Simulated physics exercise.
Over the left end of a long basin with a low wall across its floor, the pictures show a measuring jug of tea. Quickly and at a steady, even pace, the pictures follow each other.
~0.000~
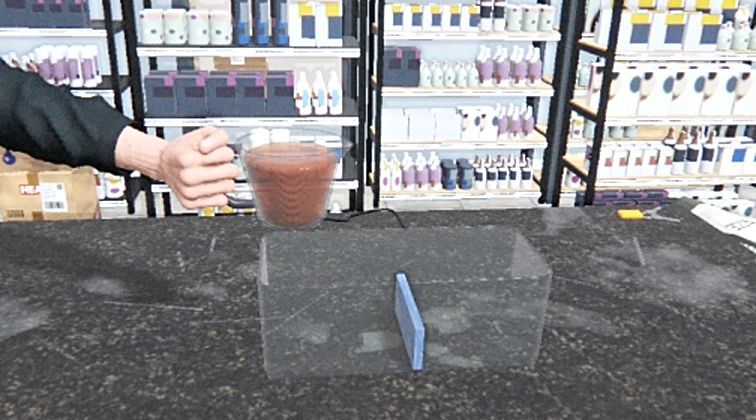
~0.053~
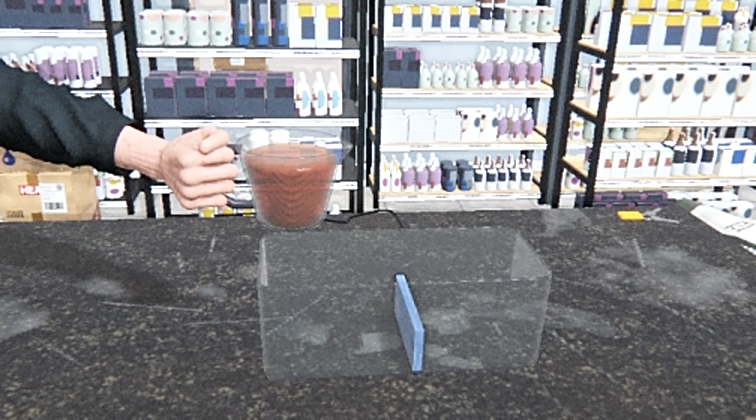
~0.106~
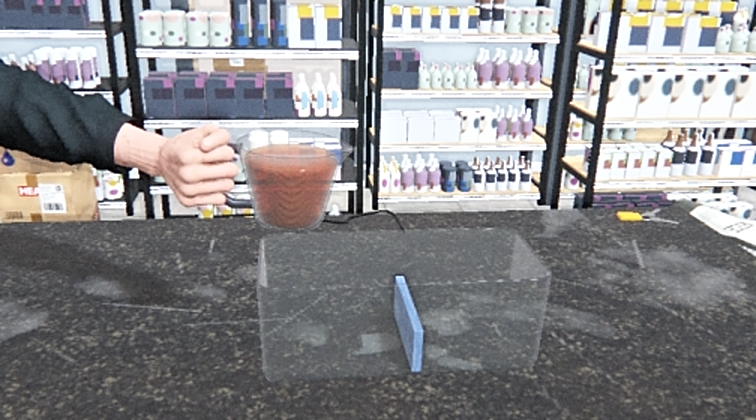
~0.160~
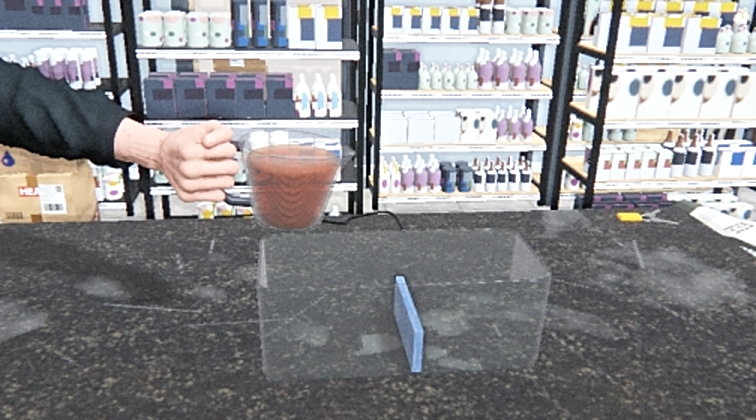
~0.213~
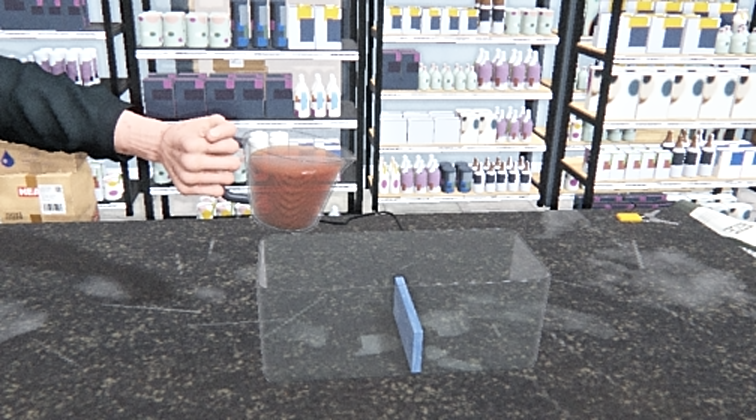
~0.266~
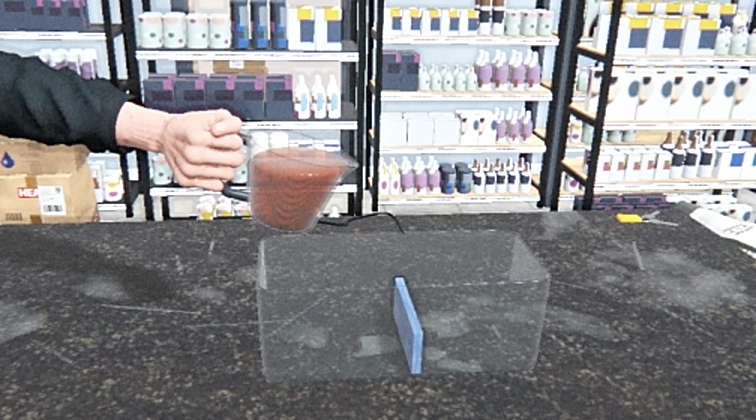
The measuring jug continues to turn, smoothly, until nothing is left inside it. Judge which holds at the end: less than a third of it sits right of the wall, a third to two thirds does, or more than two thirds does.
Less than a third sits right of the wall.
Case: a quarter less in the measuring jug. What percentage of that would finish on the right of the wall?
It would be somewhere near 0 %.
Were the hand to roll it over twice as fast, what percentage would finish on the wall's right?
Roughly 5 in a hundred.
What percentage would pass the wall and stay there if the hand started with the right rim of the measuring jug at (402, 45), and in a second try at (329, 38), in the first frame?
95 and 15 per cent.
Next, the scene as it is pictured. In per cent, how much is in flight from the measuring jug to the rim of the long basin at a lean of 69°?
Share in flight: Approx. 20 %.
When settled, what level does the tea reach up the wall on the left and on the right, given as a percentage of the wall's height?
Left side: Approx. 30 %; right side: Approx. 10 %.
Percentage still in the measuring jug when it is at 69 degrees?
60 %.
A moment on, the measuring jug is tipped part way and 59 per cent is still to pour, 15 is left of the wall and 5 right of it.
Next, the measuring jug is tipped on its side and 9 per cent is still to pour, 73 is left of the wall and 12 right of it.
Then the measuring jug is tipped right over and 0 per cent is still to pour, 86 is left of the wall and 13 right of it.
Later the measuring jug is tipped right over and 0 per cent is still to pour, 86 is left of the wall and 13 right of it.
In the end 86 per cent lies left of the wall, 13 right of it and 1 outside.
